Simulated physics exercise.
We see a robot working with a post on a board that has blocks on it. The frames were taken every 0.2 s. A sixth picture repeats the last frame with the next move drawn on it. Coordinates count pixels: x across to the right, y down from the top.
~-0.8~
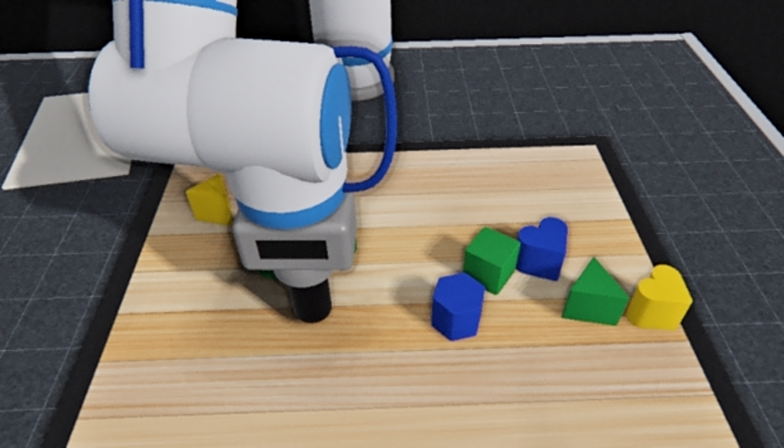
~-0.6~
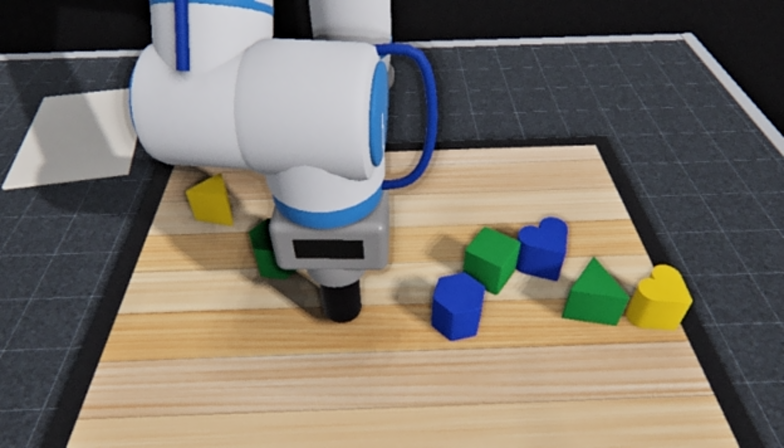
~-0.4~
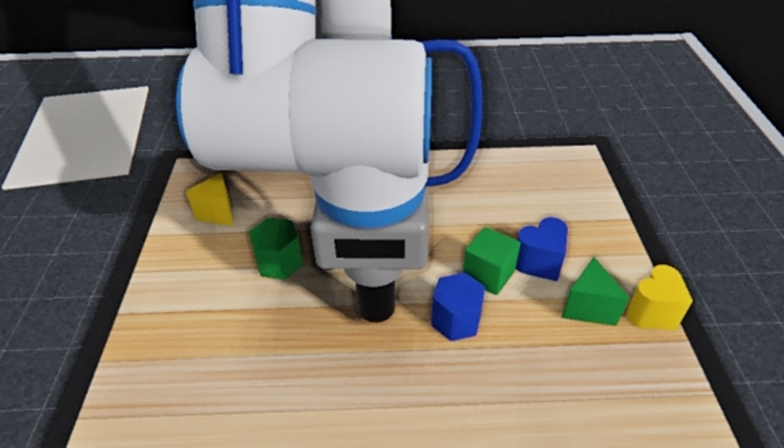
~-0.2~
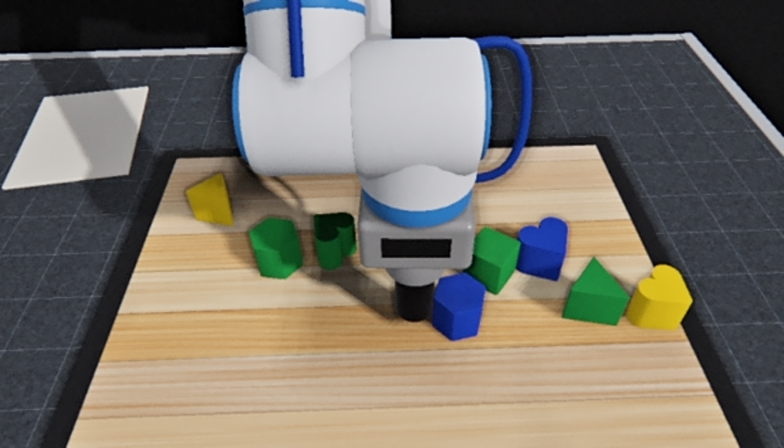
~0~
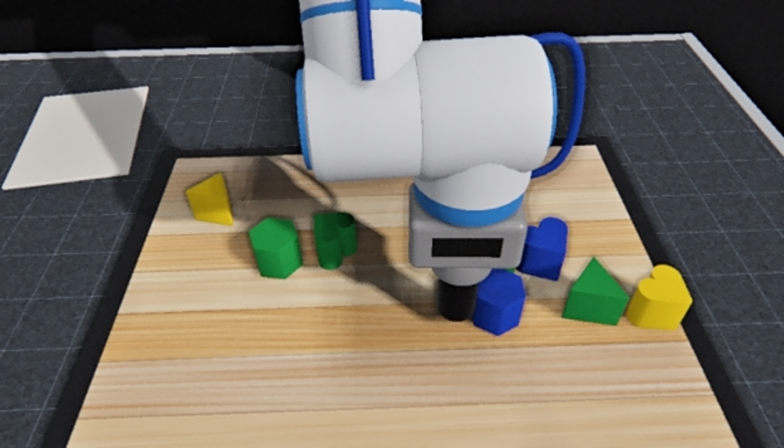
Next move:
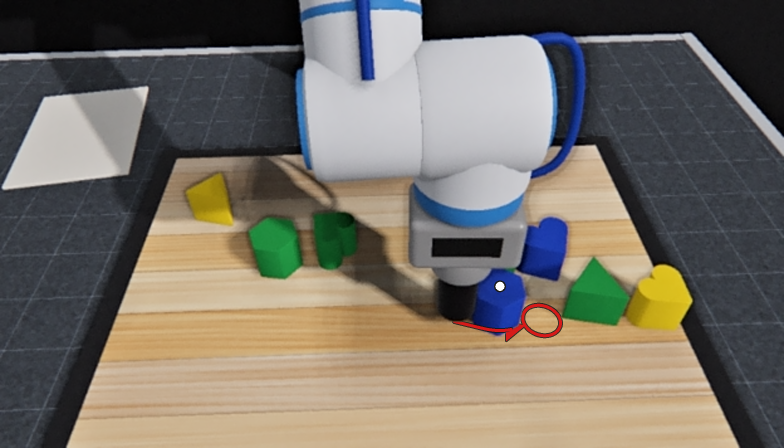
A white robot arm with blue bands and a black post glides steadily rightward over a pale wooden board, seen from above and in front by a still camera. A yellow block sits at upper left, green blocks emerge from behind the arm, and blue, green and yellow blocks, including hearts, stand at right. The post reaches the near blue six-sided block and pushes it slightly right.
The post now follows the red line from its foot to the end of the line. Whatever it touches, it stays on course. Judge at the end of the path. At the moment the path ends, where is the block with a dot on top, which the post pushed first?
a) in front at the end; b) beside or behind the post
I choose a.
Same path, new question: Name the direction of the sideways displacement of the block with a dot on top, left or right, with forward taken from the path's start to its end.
The answer is left: Facing from the path's start to its end, that's where the block with a dot on top shifts.
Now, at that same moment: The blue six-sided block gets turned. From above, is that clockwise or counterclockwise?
Counter-clockwise, from overhead.
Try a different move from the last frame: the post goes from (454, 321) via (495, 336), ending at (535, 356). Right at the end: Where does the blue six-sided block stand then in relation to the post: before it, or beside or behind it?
I'm fairly sure the blue six-sided block slides away from the front of the post at some point.
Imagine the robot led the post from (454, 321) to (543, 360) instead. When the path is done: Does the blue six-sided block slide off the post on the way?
Yes, that is what happens.
Drawn move, from (454, 321) over (484, 329) and (514, 329) to (542, 320); the dot is on the blue six-sided block.
What follows on the original path. Halfway along, post (504, 317); blue six-sided block (538, 281), turned 50° anticlockwise.
At the end, post (545, 307); green square piece still; blue six-sided block (569, 265), turned 60° anticlockwise; blue heart-shaped block (548, 231), turned 15° anticlockwise; green three-sided block (613, 281).
